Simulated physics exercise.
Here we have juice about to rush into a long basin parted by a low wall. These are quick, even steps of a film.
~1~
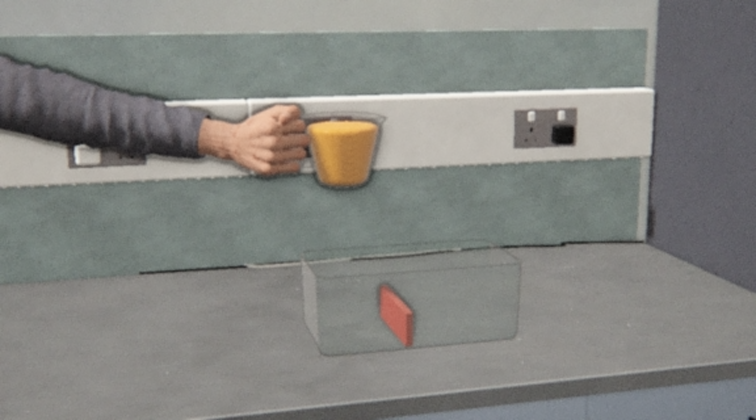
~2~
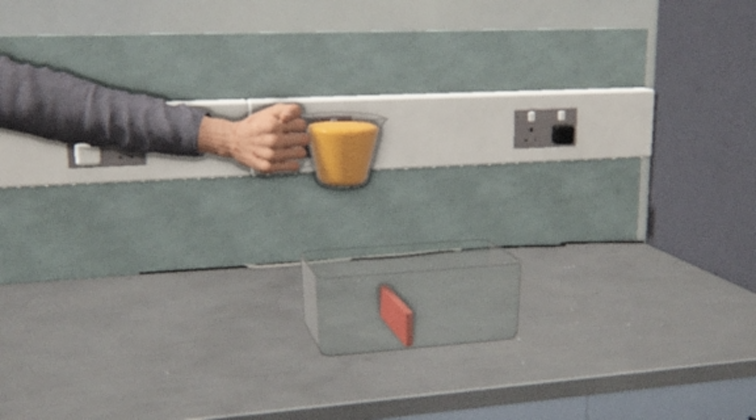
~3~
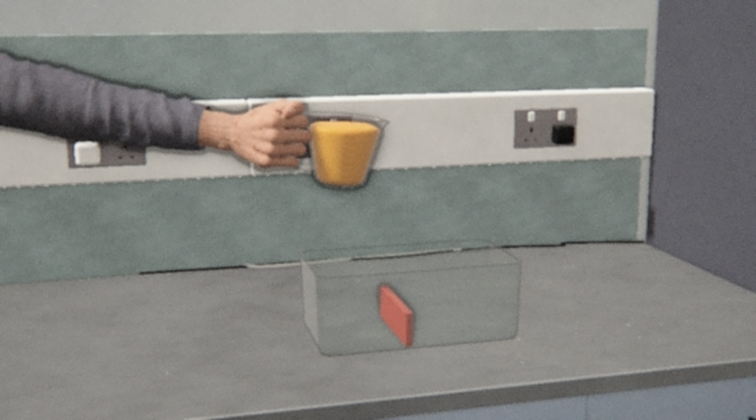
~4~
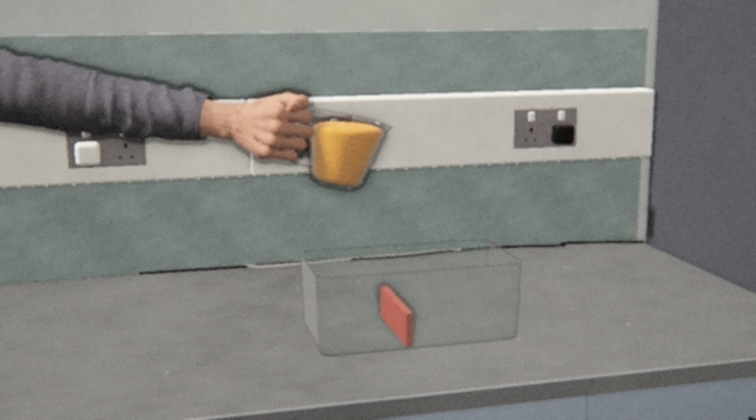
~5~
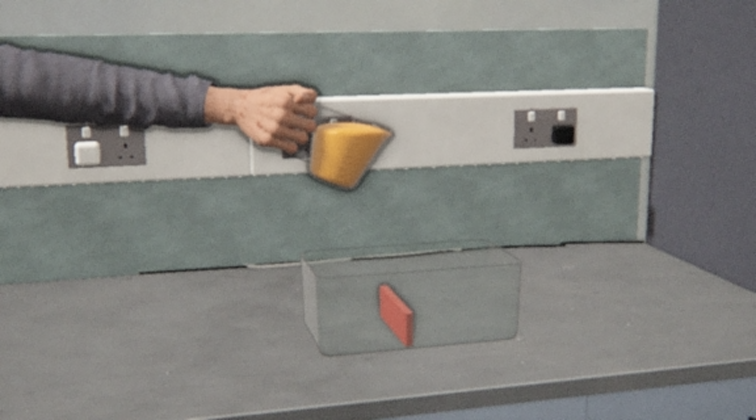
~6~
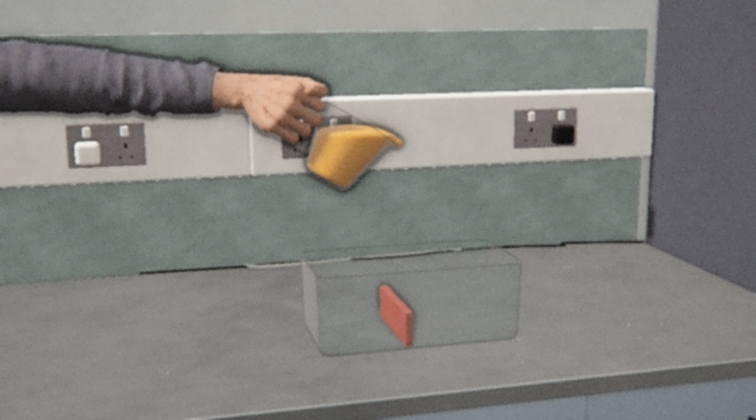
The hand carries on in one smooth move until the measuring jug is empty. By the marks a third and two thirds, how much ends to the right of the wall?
It comes to above two thirds.
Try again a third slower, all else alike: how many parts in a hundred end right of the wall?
Close to 95 per cent.
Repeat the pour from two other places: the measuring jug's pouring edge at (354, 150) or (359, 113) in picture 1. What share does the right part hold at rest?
First some 35, then 65 per cent.
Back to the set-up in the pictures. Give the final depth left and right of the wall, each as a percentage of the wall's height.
Left about 0, right about 40.
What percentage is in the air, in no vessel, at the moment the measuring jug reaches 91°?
It comes to 35 per cent or so.
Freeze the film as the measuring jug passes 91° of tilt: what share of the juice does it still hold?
Close to 40 per cent.
A moment on, the measuring jug is tipped on its side and 39 per cent is still to pour, 0 is left of the wall and 26 right of it.
Next, the measuring jug is tipped right over and 2 per cent is still to pour, 2 is left of the wall and 86 right of it.
Then the measuring jug is tipped right over and 0 per cent is still to pour, 4 is left of the wall and 94 right of it.
Later the measuring jug is tipped right over and 0 per cent is still to pour, 4 is left of the wall and 95 right of it.
In the end 4 per cent lies left of the wall, 94 right of it and 1 outside.
